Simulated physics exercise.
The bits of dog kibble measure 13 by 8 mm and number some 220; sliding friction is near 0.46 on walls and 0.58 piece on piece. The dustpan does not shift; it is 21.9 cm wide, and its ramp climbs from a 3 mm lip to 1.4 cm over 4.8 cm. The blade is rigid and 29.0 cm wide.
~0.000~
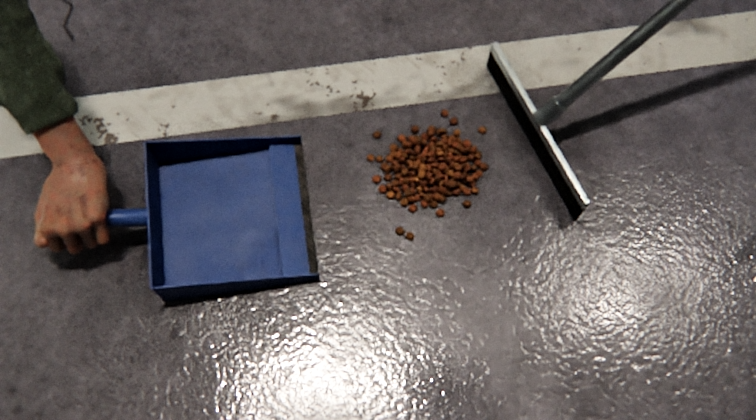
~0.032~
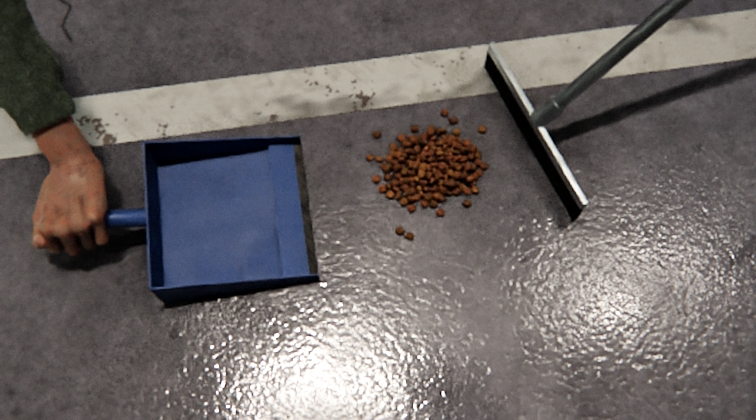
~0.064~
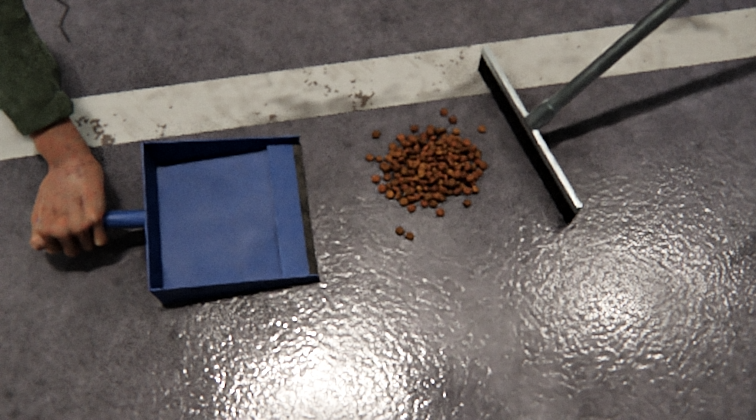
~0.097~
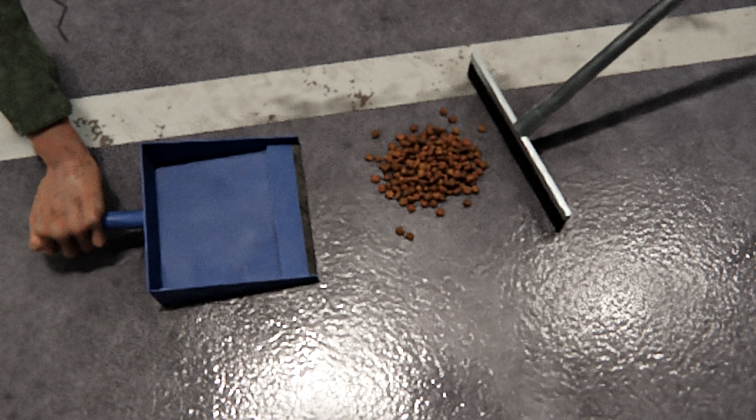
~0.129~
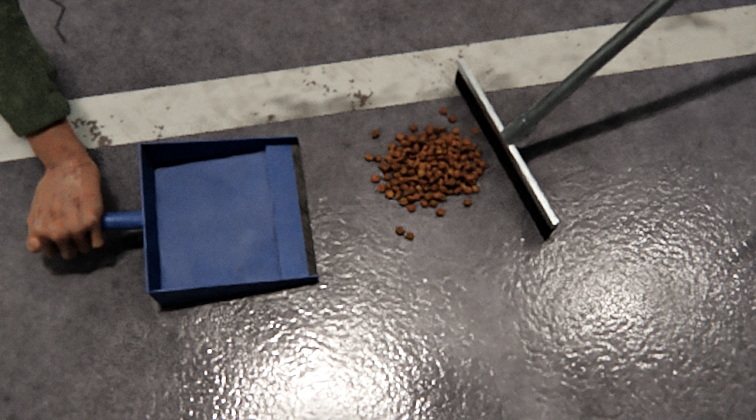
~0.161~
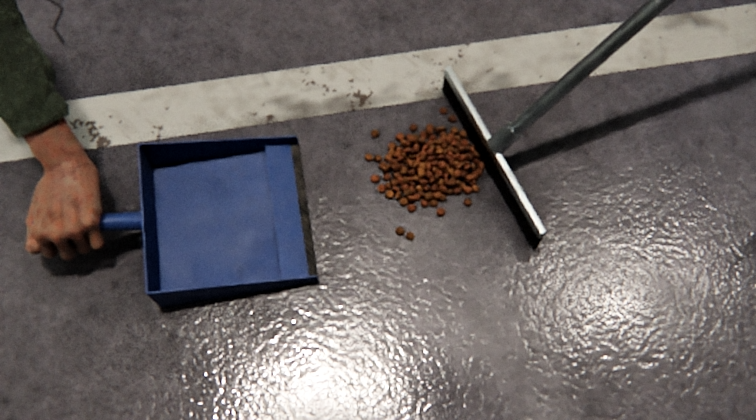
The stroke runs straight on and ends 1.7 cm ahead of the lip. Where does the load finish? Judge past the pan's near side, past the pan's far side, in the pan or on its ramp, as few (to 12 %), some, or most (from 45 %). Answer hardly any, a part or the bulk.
Near side a part, far side hardly any, pan a part.
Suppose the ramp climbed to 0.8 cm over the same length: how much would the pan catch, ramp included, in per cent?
Then about 35 per cent.
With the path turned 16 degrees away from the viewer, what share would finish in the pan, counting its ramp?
It would be near 20 per cent.
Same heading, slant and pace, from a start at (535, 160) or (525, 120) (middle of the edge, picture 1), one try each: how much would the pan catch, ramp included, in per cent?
About 30 and 25 per cent.
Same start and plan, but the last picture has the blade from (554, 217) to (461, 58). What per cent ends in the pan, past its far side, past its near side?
Pan 20, far 0, near 5.
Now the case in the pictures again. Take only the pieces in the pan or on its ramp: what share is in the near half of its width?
Some 60 per cent.
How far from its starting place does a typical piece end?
About 22 cm.
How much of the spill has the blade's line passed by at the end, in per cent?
About 5 per cent.
After 0.33 s, middle of the blade 16 cm from the lip; 0 % over the lip, far side 0 %, near side 0 %.
After 0.44 s, middle of the blade 8 cm from the lip; 0 % over the lip, far side 0 %, near side 5 %.
Then, at 0.68 s, middle of the blade 5 cm from the lip; 30 % over the lip, far side 0 %, near side 20 %.
In the end, at 1.1 s, near side 20 %, far side 0 %, pan 30 %, in front of the lip or behind the blade 50 %.
